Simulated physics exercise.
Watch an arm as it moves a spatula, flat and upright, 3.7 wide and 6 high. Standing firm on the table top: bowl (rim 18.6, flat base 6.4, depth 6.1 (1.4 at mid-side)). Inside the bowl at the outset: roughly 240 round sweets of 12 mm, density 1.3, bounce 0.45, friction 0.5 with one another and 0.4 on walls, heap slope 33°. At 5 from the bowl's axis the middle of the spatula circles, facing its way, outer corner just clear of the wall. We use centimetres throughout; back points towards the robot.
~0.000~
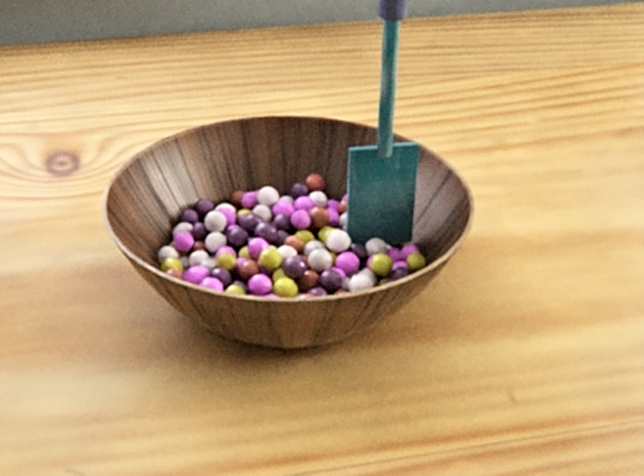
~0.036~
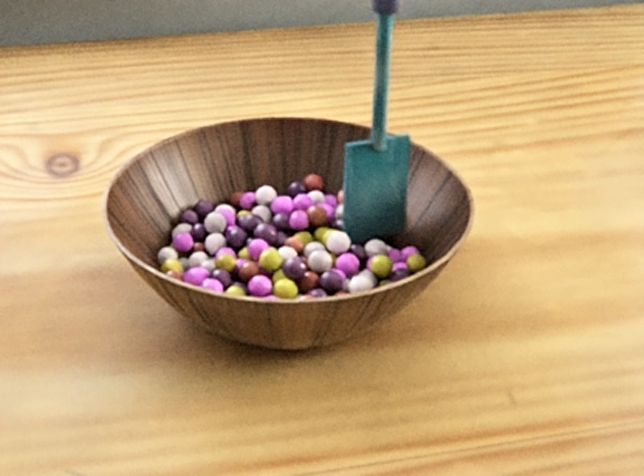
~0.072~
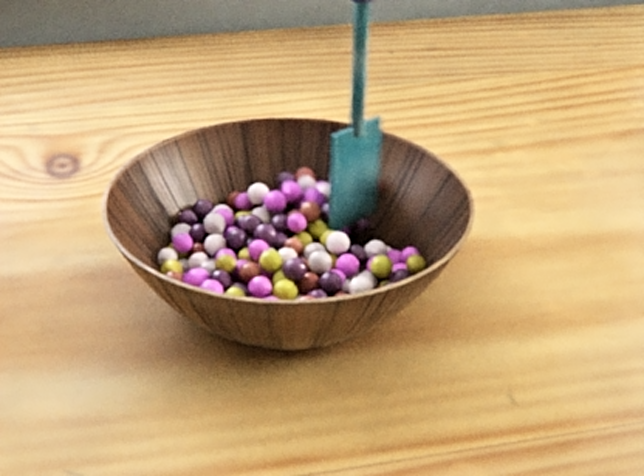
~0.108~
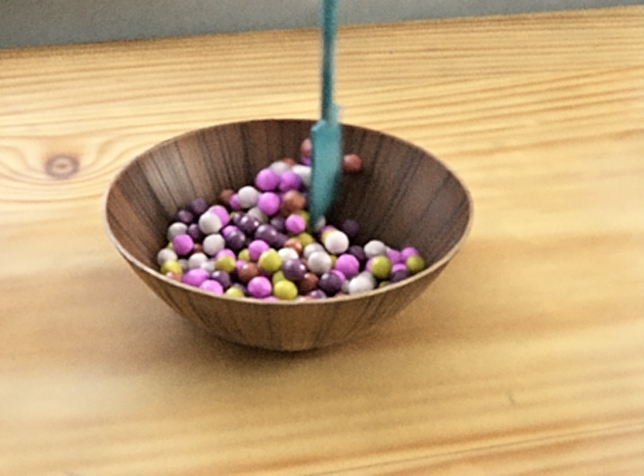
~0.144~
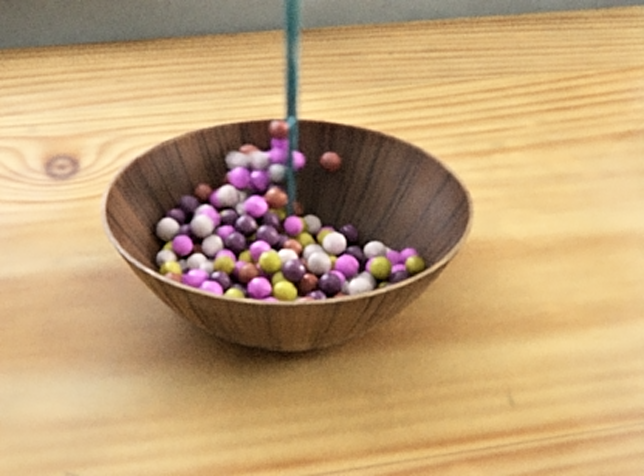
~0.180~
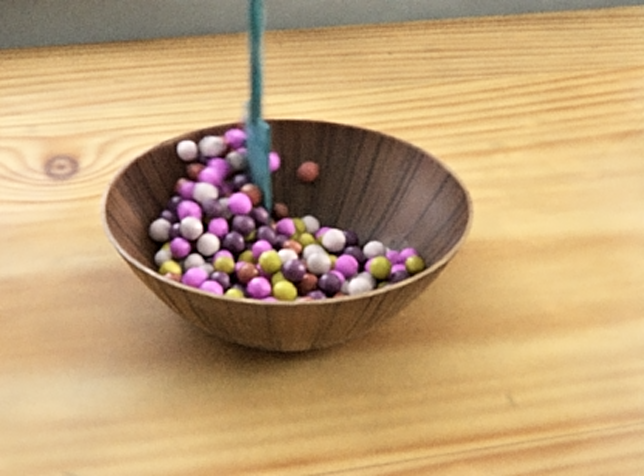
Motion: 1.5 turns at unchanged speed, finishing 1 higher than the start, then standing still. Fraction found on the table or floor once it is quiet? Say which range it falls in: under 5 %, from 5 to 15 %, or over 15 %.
It falls from 5 to 15 %.
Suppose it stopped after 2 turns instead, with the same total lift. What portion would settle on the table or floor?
10 %.
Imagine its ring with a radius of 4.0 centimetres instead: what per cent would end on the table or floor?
Roughly 5 percent, I'd expect.
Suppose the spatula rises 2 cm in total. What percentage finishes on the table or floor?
Around 5 %.
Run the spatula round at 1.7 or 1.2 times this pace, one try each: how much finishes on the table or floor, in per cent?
I'd expect near 30 per cent, then near 20 per cent.
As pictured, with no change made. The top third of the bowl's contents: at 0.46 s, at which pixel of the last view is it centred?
Roughly pixel (348, 281).
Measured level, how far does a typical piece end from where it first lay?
I'd estimate close to 3 cm.
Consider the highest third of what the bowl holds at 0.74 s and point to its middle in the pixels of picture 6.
I'd put it close to (270, 208).
After 0.46 s, 270° round, highest piece 8 above the table; 235 in the bowl, 4 on the table or floor, 6 in flight or on the tool.
After 0.74 s, 82° round, highest piece 7 above the table; 225 in the bowl, 19 on the table or floor, 1 in flight or on the tool.
After 1.08 s, 180° round, highest piece 5 above the table; 221 in the bowl, 24 on the table or floor.
After 1.78 s, 180° round, highest piece 5 above the table; 221 in the bowl, 24 on the table or floor.
At rest, 221 in the bowl, 24 on the table or floor. That is 10 % on the table or floor.
